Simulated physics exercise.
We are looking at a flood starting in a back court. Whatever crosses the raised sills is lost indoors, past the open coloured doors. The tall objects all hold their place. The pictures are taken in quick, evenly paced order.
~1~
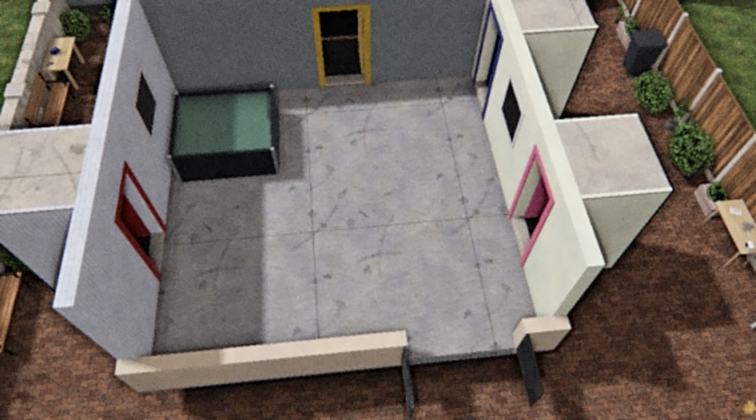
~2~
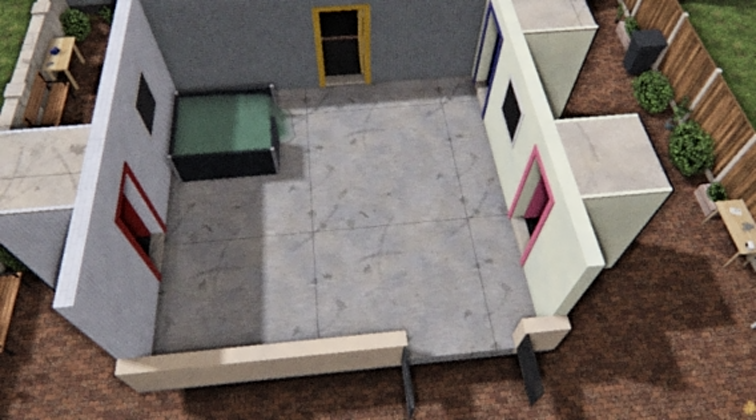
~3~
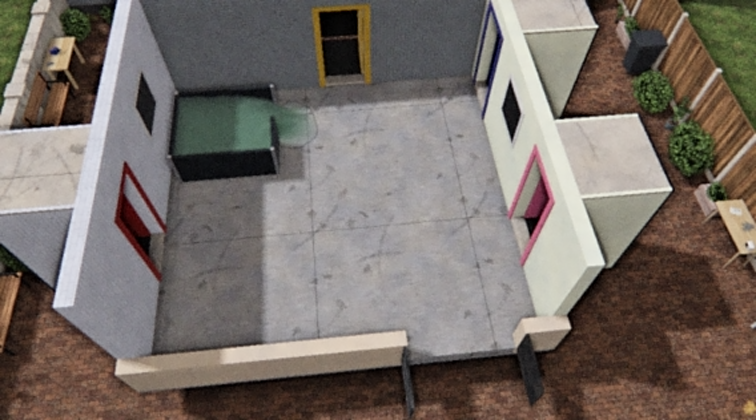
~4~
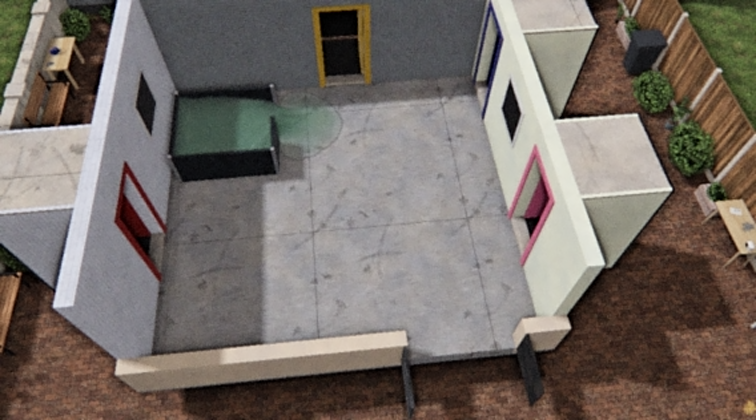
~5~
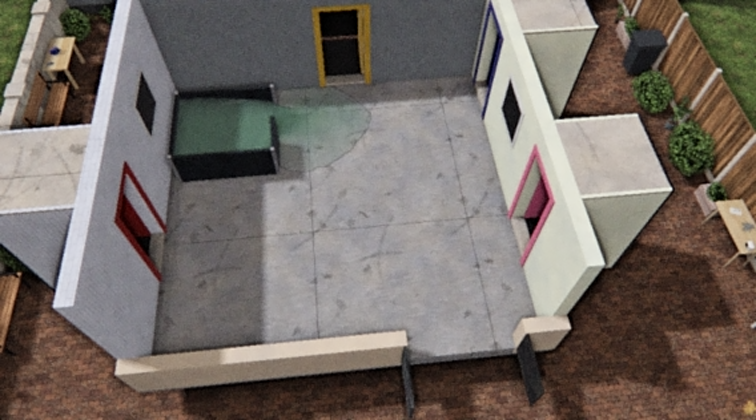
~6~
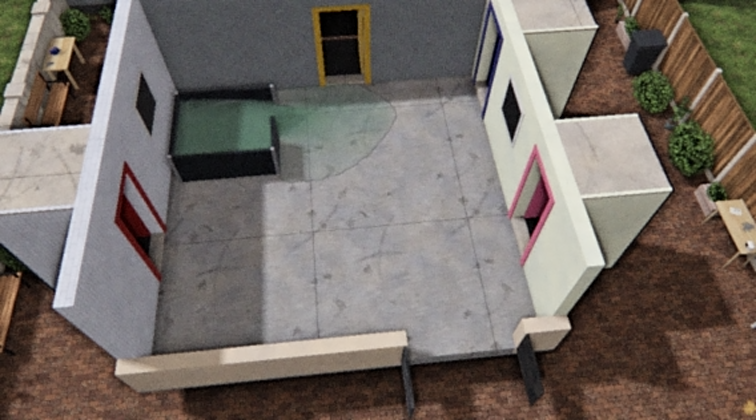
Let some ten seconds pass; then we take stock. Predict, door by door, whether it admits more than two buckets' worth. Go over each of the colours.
The red door will most likely not exceed two buckets; the pink door will most likely not exceed two buckets; the yellow door will most likely exceed two buckets; the blue door will most likely exceed two buckets.
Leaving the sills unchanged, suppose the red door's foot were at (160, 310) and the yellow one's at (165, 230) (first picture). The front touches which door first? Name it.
The door marked blue.
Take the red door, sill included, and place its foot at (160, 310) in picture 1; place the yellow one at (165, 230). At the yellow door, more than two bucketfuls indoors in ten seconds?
Well, the way I see it, the yellow door stays short of the threshold.
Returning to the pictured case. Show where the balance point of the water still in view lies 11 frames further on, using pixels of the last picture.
Somewhere around (297, 135) in the last view.
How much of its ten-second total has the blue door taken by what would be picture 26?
Approximately 80 per cent.
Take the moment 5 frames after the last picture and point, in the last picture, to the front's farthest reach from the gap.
The wet point farthest out is around (467, 83).
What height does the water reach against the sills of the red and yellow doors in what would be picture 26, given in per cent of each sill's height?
Readings, in sequence: 0 percent and 180 percent.
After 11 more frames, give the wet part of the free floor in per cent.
Share estimate: About 35 per cent.
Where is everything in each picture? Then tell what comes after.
The first frame shows the tank at (224, 123) is whole and still.
In the second frame, water pours out at (275, 120) and has run to (283, 111).
In the third frame, the front is at (312, 137), out from the gap at (275, 121).
In the fourth frame, water pours out at (275, 121) and has run to (338, 119).
In the fifth frame, the front is at (365, 113), out from the gap at (275, 121).
In the sixth frame, the front is at (389, 107), out from the gap at (275, 121).
A moment on, water covers 25 % of the floor; the red door not reached, the pink door not reached, the yellow door under two buckets in, the blue door wet at the sill, nothing in.
Next, water covers 35 % of the floor; the red door not reached, the pink door not reached, the yellow door over two buckets in, the blue door under two buckets in.
Then, water covers 40 % of the floor; the red door not reached, the pink door wet at the sill, nothing in, the yellow door far over two buckets in, the blue door over two buckets in.
Later, water covers 60 % of the floor; the red door not reached, the pink door wet at the sill, nothing in, the yellow door far over two buckets in, the blue door over two buckets in.
In the end, water covers 80 % of the floor; the red door not reached, the pink door wet at the sill, nothing in, the yellow door far over two buckets in, the blue door over two buckets in.
